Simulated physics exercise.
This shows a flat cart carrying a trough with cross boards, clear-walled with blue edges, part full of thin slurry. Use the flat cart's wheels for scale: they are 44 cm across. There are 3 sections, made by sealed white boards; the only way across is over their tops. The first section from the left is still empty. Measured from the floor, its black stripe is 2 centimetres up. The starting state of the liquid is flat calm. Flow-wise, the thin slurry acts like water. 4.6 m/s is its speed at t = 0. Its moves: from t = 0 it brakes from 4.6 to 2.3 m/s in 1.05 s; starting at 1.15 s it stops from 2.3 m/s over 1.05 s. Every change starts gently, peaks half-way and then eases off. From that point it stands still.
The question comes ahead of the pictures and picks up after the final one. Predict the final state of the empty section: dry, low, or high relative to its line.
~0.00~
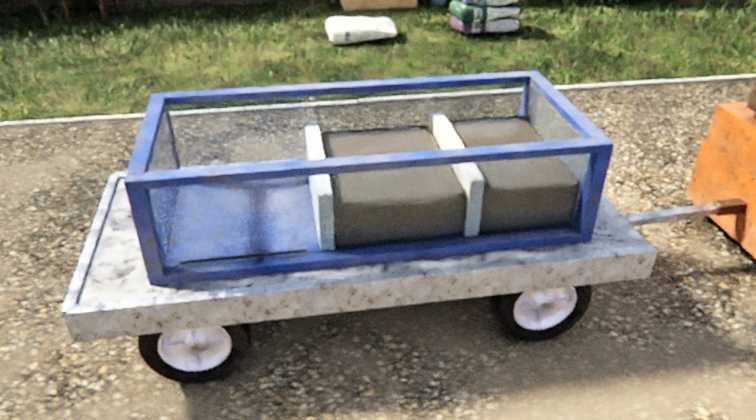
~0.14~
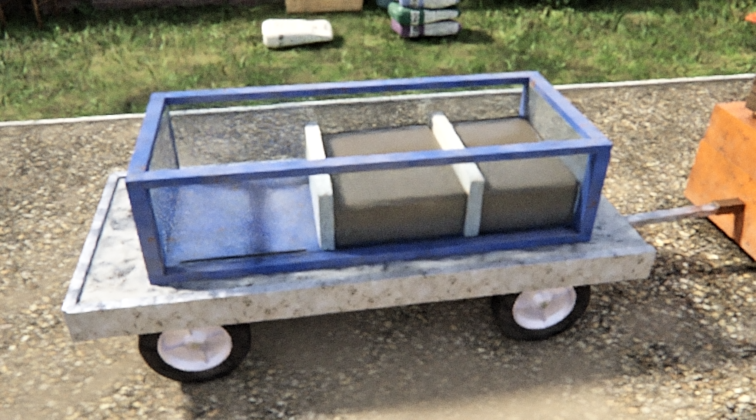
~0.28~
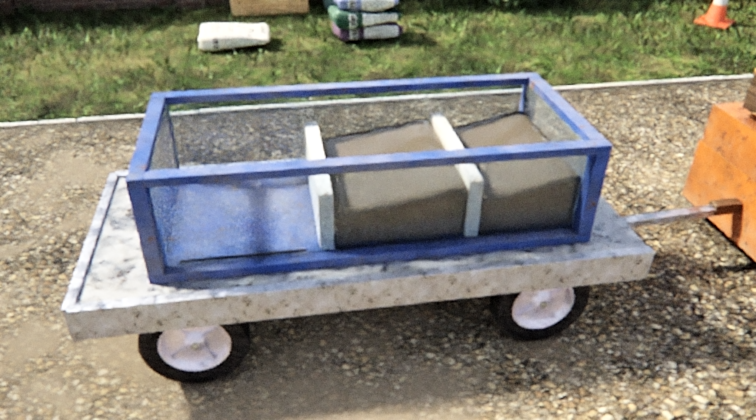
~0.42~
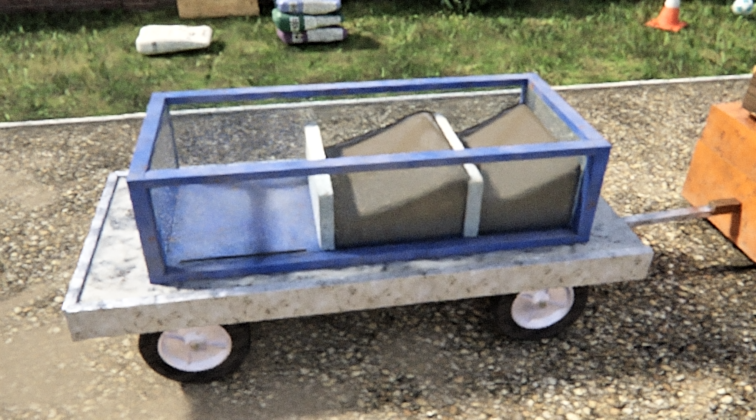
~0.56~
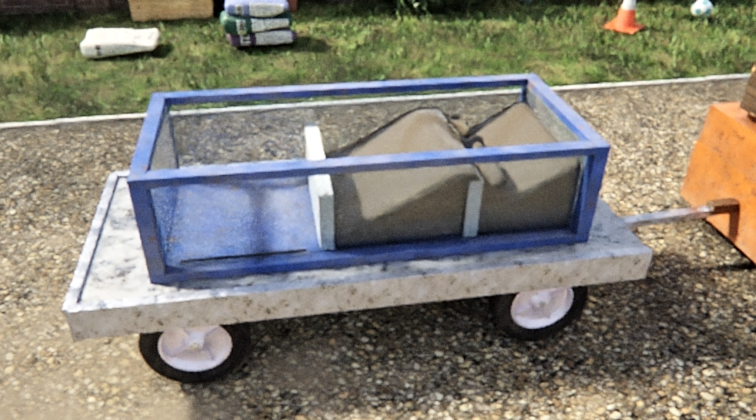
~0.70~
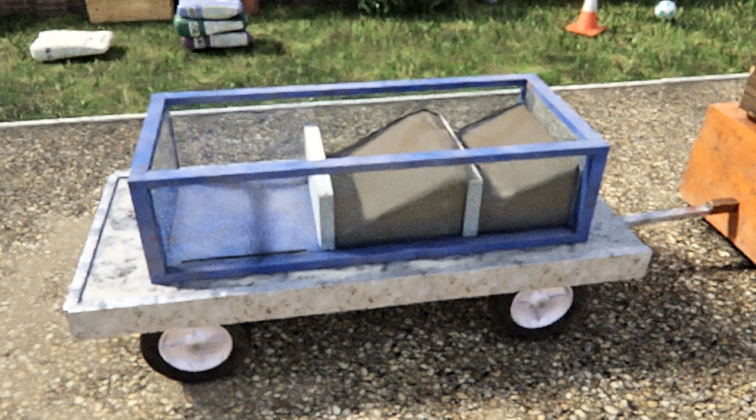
The empty section ends dry.
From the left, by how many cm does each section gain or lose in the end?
Starting at the left, the changes are 0, 4 down and 4 up.
By 1.20 s the sections hold 0, 20, 24 cm, left to right.
By 1.90 s the sections hold 0, 17, 28 cm, left to right.
By 2.70 s the sections hold 0, 17, 28 cm, left to right.
By 5.18 s the sections hold 0, 18, 26 cm, left to right.
